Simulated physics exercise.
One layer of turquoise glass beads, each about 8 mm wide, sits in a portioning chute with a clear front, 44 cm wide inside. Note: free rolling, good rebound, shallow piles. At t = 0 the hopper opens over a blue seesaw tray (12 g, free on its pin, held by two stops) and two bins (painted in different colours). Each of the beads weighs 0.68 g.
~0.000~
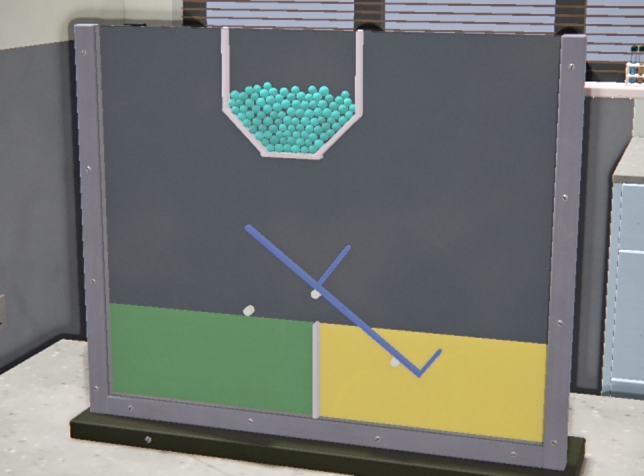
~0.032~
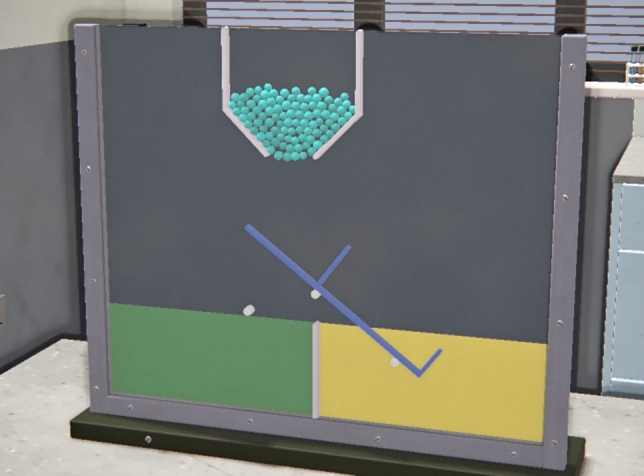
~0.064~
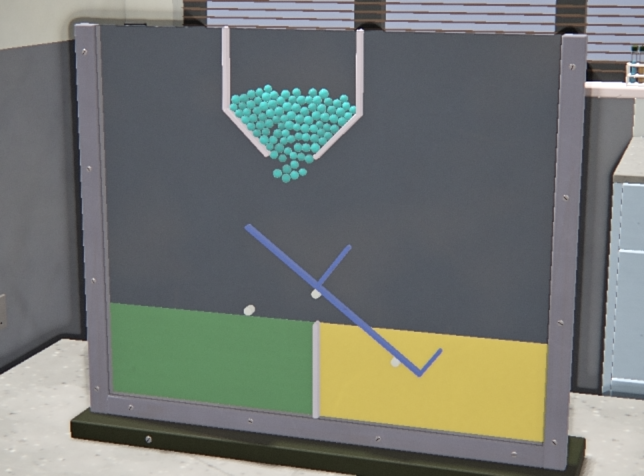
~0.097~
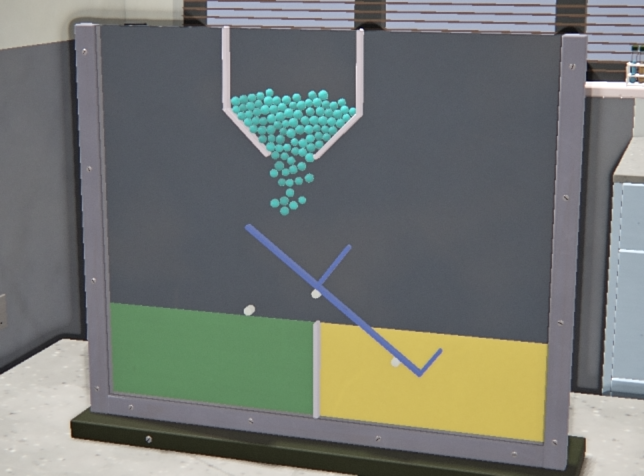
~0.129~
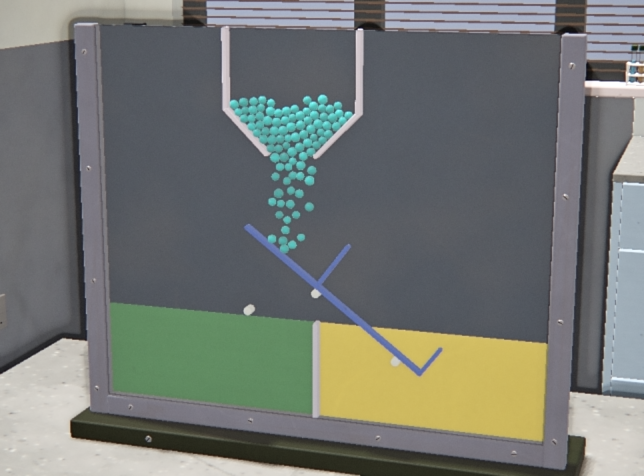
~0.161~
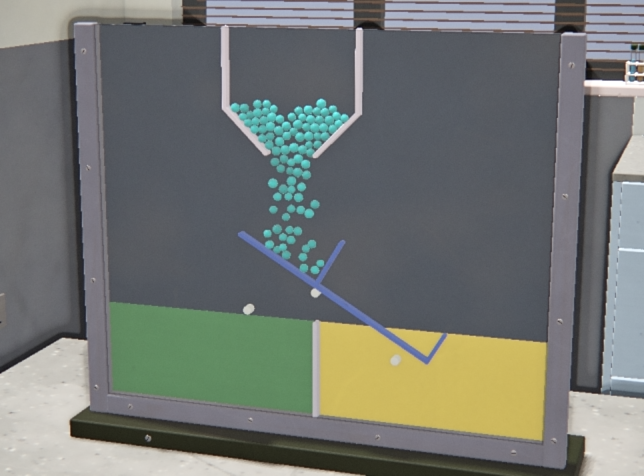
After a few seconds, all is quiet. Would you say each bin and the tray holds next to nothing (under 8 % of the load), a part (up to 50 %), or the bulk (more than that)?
I would say yellow bin: Next to nothing, green bin: The bulk, tray: A part.
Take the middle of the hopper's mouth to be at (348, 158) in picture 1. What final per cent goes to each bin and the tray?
The yellow bin ends with 25 %, the green bin with 0 %, and the tray with 75 %.
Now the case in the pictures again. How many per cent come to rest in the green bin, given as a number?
Roughly 80 per cent.
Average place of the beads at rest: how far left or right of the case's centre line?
9 cm left.
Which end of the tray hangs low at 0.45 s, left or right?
Left end.
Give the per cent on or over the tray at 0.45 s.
Some 55 percent.
After 0.45 s, 100 % have left the hopper; tray left end down 19°; on or over it 55 %, past it to the left 45 %, to the right 0 %.
After 0.80 s, 100 % have left the hopper; tray right end down 20°; on or over it 20 %, past it to the left 80 %, to the right 0 %.
Settled by 2.2 s, yellow bin 0 %, green bin 80 %, tray 20 %; tray right end down 37°.
